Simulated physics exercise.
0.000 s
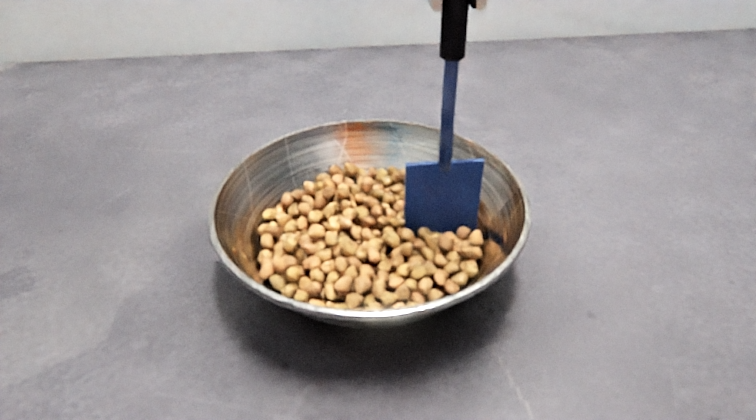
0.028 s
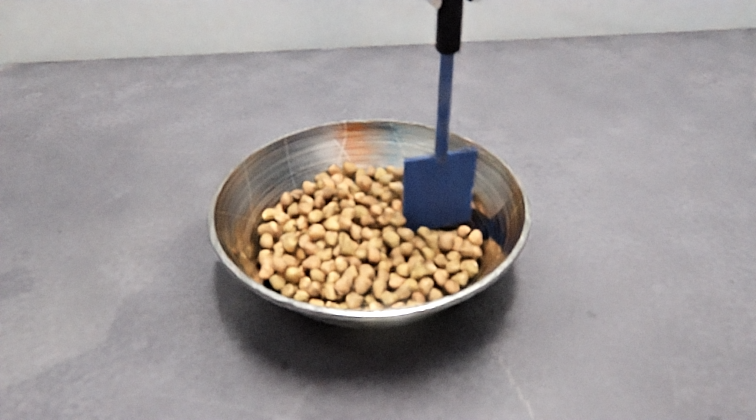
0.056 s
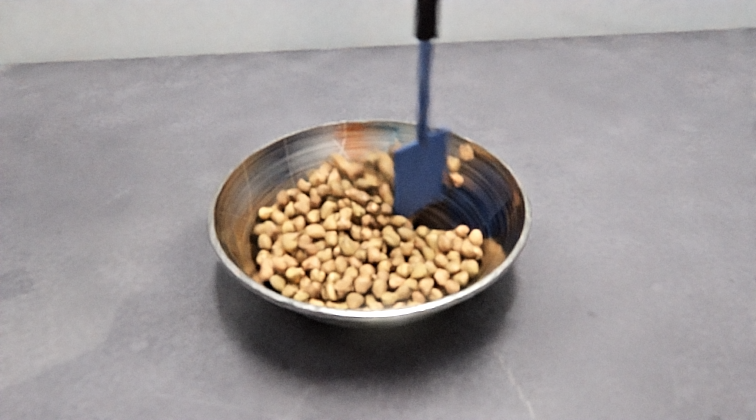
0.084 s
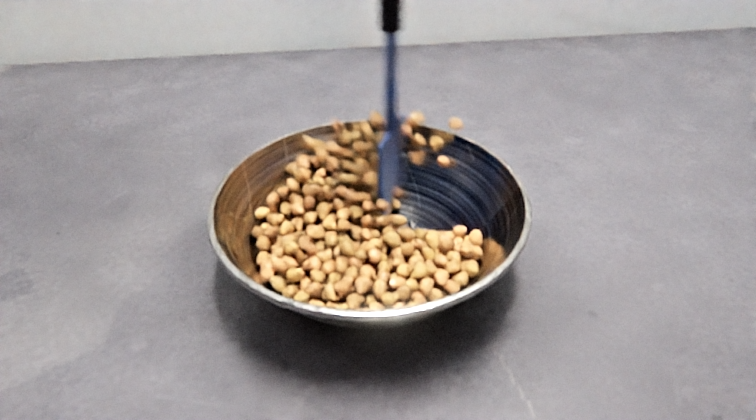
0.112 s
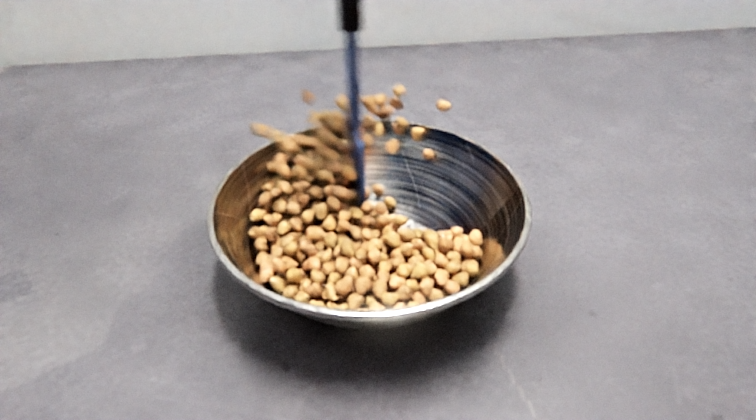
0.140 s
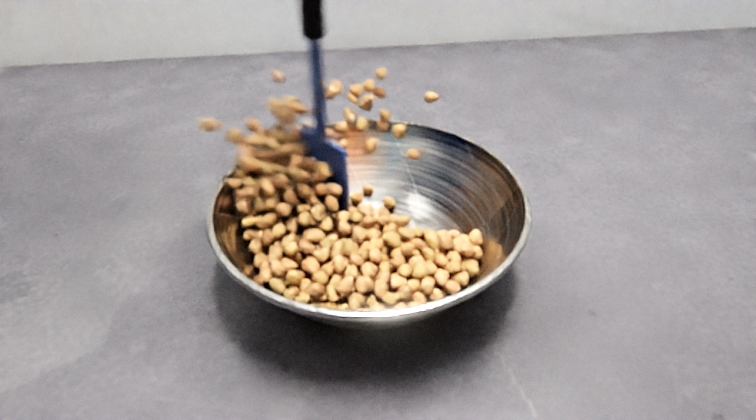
A hand, barely seen at the top edge, holds a blue, flat-bladed tool with a black handle over a wide metal bowl on a grey surface, viewed from above at an angle by a still camera. Light brown beans heap inside the bowl, before a pale wall. The blade starts at the right and sweeps leftward through the back of the heap, turning edge-on, baring dark metal and tossing beans above the rim.
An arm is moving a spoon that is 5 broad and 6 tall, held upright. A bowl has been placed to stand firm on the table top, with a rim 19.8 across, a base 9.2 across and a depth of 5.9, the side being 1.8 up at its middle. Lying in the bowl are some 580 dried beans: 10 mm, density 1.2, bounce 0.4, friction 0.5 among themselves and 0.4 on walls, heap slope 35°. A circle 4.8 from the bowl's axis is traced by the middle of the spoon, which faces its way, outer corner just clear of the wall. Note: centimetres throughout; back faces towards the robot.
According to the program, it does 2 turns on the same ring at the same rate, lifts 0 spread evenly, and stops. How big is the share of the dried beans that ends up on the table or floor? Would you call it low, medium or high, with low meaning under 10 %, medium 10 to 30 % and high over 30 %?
I would call it high, over 30 %.
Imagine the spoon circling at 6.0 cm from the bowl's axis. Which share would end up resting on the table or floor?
Around 15 in a hundred.
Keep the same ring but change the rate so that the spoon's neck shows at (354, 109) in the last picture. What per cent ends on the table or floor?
Some 45 per cent.
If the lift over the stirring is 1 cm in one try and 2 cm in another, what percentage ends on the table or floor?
It comes to about 45 per cent and about 35 per cent.
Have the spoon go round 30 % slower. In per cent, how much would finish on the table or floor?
My guess is about 45 per cent.
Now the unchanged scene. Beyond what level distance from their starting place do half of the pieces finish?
Roughly 21 cm.
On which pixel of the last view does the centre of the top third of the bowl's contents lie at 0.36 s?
I'd point to somewhere close to (476, 193).
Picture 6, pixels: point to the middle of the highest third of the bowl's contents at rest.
Close to (400, 217).
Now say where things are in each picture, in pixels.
The first picture shows spoon neck at (446, 141), 0° round; upper third of the load around (363, 227), from x 265 to 475, top at y 170; 585 in the bowl.
The second picture shows spoon neck at (442, 134), 10° round; upper third of the load around (366, 227), from x 265 to 475, top at y 170.
The third picture shows spoon neck at (423, 119), 38° round; upper third of the load around (363, 209), from x 260 to 475, top at y 150.
The fourth picture shows spoon neck at (391, 109), 67° round; upper third of the load around (350, 192), from x 260 to 475, top at y 120.
The fifth picture shows spoon neck at (354, 109), 96° round; upper third of the load around (327, 184), from x 255 to 475, top at y 90; 579 in the bowl, 6 in flight or on the tool.
The sixth picture shows spoon neck at (320, 117), 125° round; upper third of the load around (295, 182), from x 210 to 475, top at y 75; 567 in the bowl, 18 in flight or on the tool.
After 0.36 s, 355° round, highest piece 11 above the table; 380 in the bowl, 106 on the table or floor, 99 in flight or on the tool.
After 0.58 s, 224° round, highest piece 10 above the table; 296 in the bowl, 260 on the table or floor, 29 in flight or on the tool.
After 0.89 s, 0° round, highest piece 6 above the table; 325 on the table or floor, 258 in the bowl, 2 in flight or on the tool.
After 1.59 s, 0° round, highest piece 5 above the table; 327 on the table or floor, 258 in the bowl.
At rest, 327 on the table or floor, 258 in the bowl. That is 56 % on the table or floor.
